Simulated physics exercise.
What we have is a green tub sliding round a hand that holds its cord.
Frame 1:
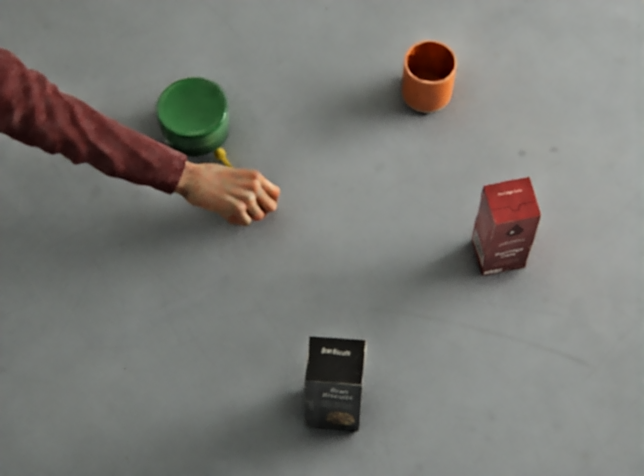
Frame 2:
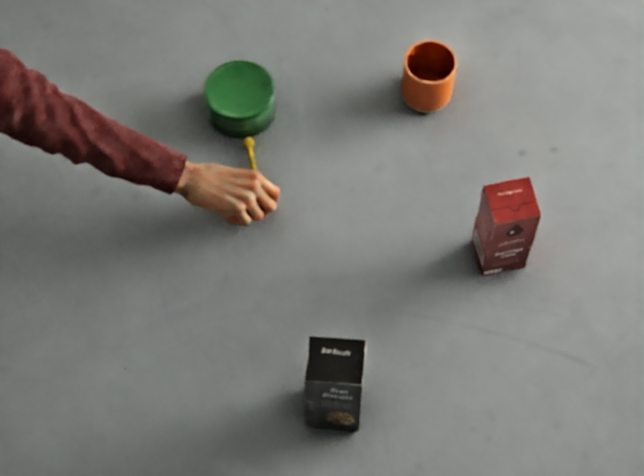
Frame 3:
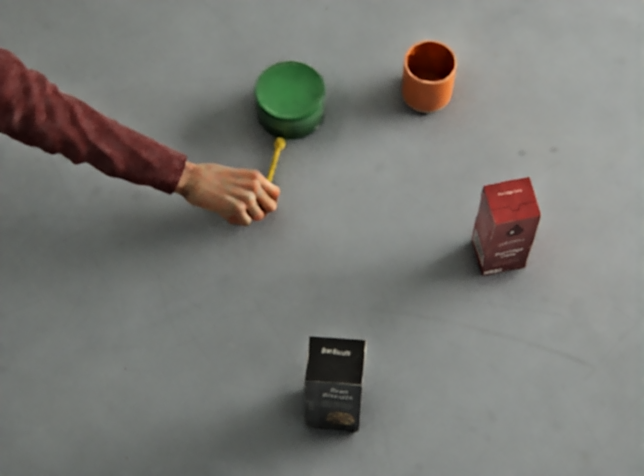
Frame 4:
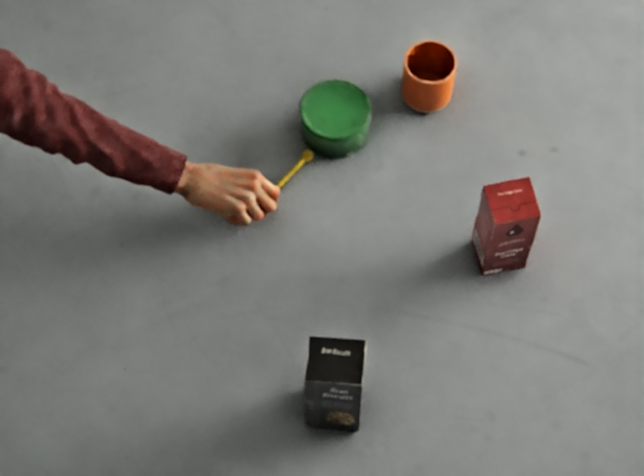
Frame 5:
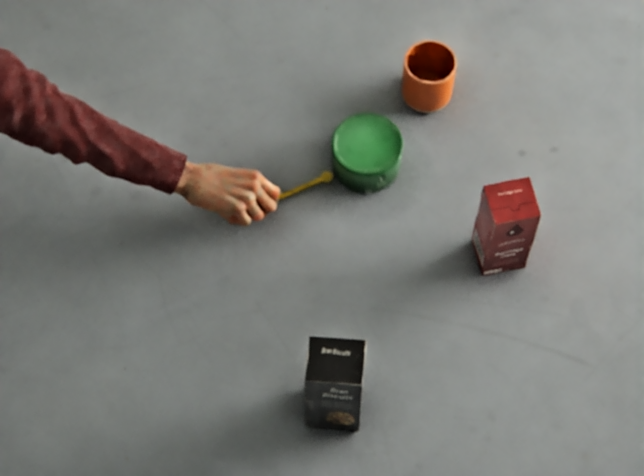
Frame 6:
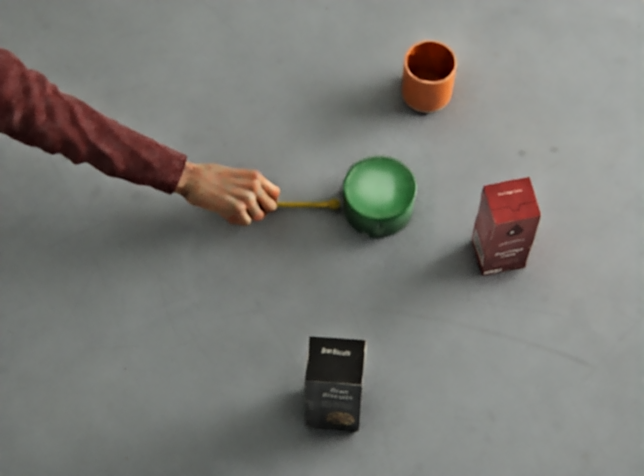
In the video, a hand in a maroon sleeve holds a yellow cord attached to a green tub, which slides clockwise around the hand from upper left to its right, while an orange mug, red carton and black carton stay still.
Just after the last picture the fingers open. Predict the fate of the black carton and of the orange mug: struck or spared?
Black carton - struck; orange mug - spared.
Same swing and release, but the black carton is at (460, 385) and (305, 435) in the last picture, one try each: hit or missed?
Placed first it is passed by, placed second it gets tagged.
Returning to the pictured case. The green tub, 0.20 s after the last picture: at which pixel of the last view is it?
(351, 357).
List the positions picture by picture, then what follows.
The first frame shows green tub (192, 106); black carton (335, 360); orange mug (430, 61); red carton (513, 200).
The second frame shows green tub (239, 89).
The third frame shows green tub (290, 89).
The fourth frame shows green tub (336, 109).
The fifth frame shows green tub (367, 144).
The sixth frame shows green tub (380, 187); black carton (335, 360); orange mug (430, 61); red carton (513, 200); going round clockwise.
Then, 0.08 s on from there, tub near (364, 288).
Then, 0.20 s on from there, tub near (351, 357); black carton pushed aside.
In the end, tub near (352, 355); black carton pushed aside. The black carton gets hit and the orange mug escapes it.
